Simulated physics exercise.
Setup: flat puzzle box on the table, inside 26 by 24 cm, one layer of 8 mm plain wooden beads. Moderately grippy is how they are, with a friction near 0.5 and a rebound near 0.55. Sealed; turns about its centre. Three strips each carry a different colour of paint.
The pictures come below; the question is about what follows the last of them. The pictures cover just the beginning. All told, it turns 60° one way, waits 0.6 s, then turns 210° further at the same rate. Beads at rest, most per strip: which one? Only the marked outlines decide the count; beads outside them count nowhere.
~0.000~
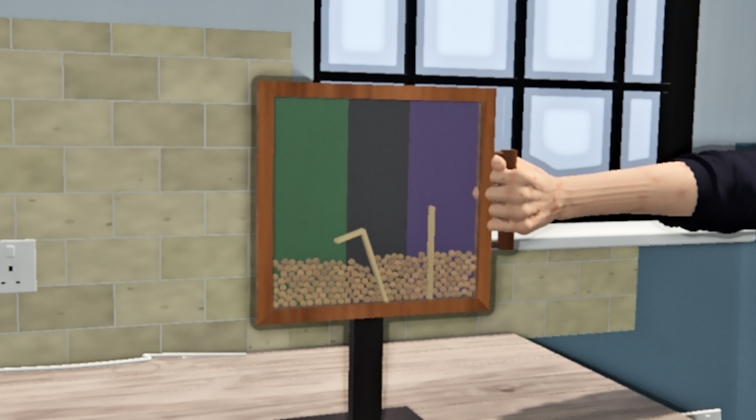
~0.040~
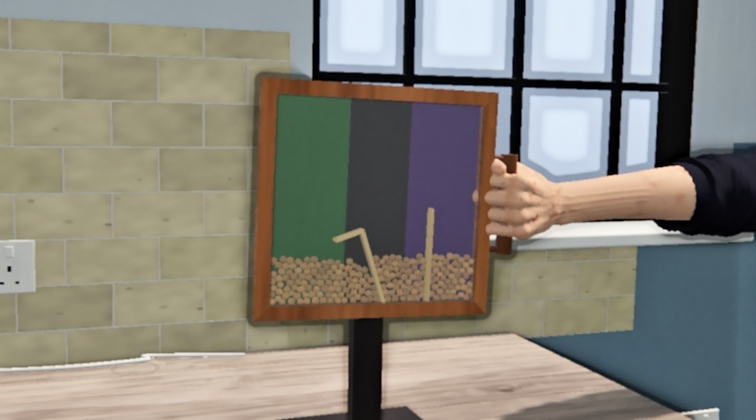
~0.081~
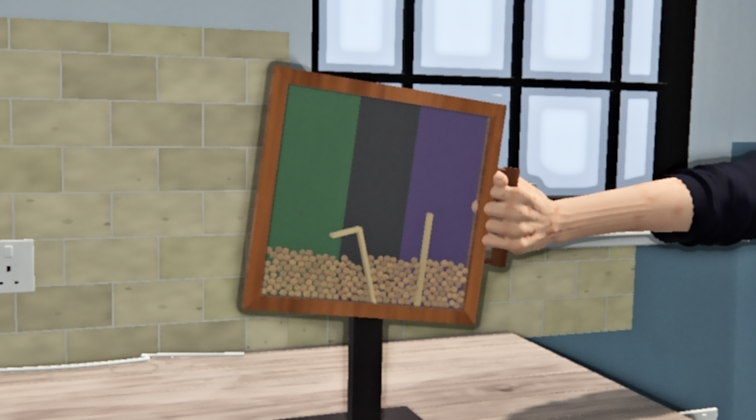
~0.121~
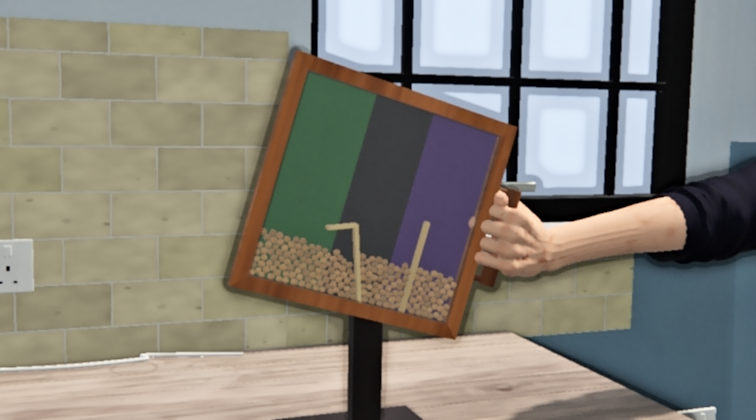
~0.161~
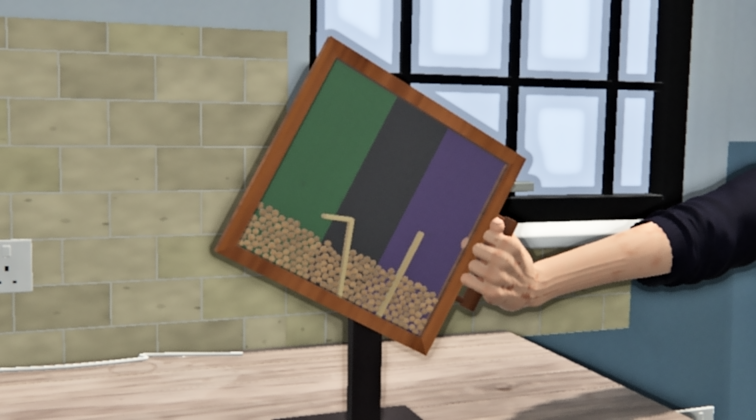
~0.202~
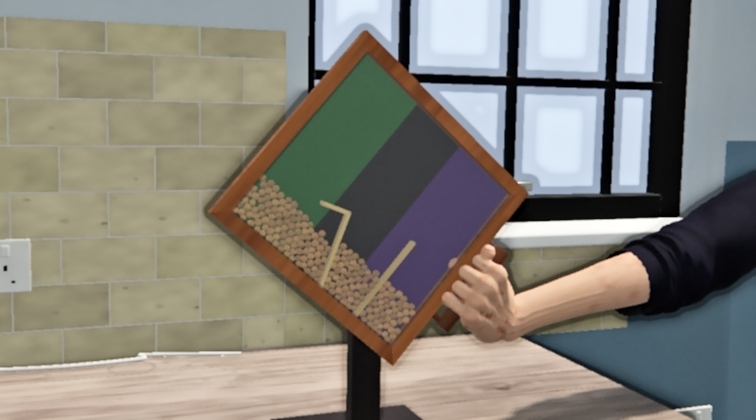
Answer: Green.
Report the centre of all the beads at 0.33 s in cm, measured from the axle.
About 8 cm left and 5 cm below.
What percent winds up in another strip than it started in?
My reckoning puts it near 65 percent.
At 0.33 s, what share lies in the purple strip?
Roughly 35 per cent.
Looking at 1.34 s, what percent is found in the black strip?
Around 25 per cent.
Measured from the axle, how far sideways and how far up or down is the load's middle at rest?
Left: About 3 cm; below: About 10 cm.
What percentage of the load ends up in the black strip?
I'd estimate close to 0 per cent.
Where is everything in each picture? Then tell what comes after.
The first frame shows level; about 210 beads; beads centred (377, 279); top one (422, 255); purple (442, 200), green (309, 203), black (378, 202).
The second frame shows turned 2° clockwise; beads centred (374, 280); top one (283, 260).
The third frame shows turned 7° clockwise; beads centred (367, 279); top one (268, 250); wall ends (333, 236), (430, 215).
The fourth frame shows turned 16° clockwise; beads centred (356, 277); top one (263, 232).
The fifth frame shows turned 28° clockwise; beads centred (341, 272); top one (260, 205).
The sixth frame shows turned 41° clockwise; beads centred (328, 262); top one (262, 178); purple (424, 245), green (326, 155), black (376, 202).
After 0.33 s, it stands 60° clockwise; the beads' middle is 8 cm left of and 5 cm below the centre; purple 35 %, green 35 %, black 30 %.
After 1.34 s, it stands 165° clockwise; the beads' middle is 3 cm left of and 5 cm above the centre; purple 45 %, green 30 %, black 25 %.
After 1.75 s, it has come round 270° clockwise; the beads' middle is 3 cm left of and 9 cm below the centre; green 95 %, black 5 %.
Settled by 2.5 s, it has come round 270° clockwise; purple 0 %, green 100 %, black 0 %.
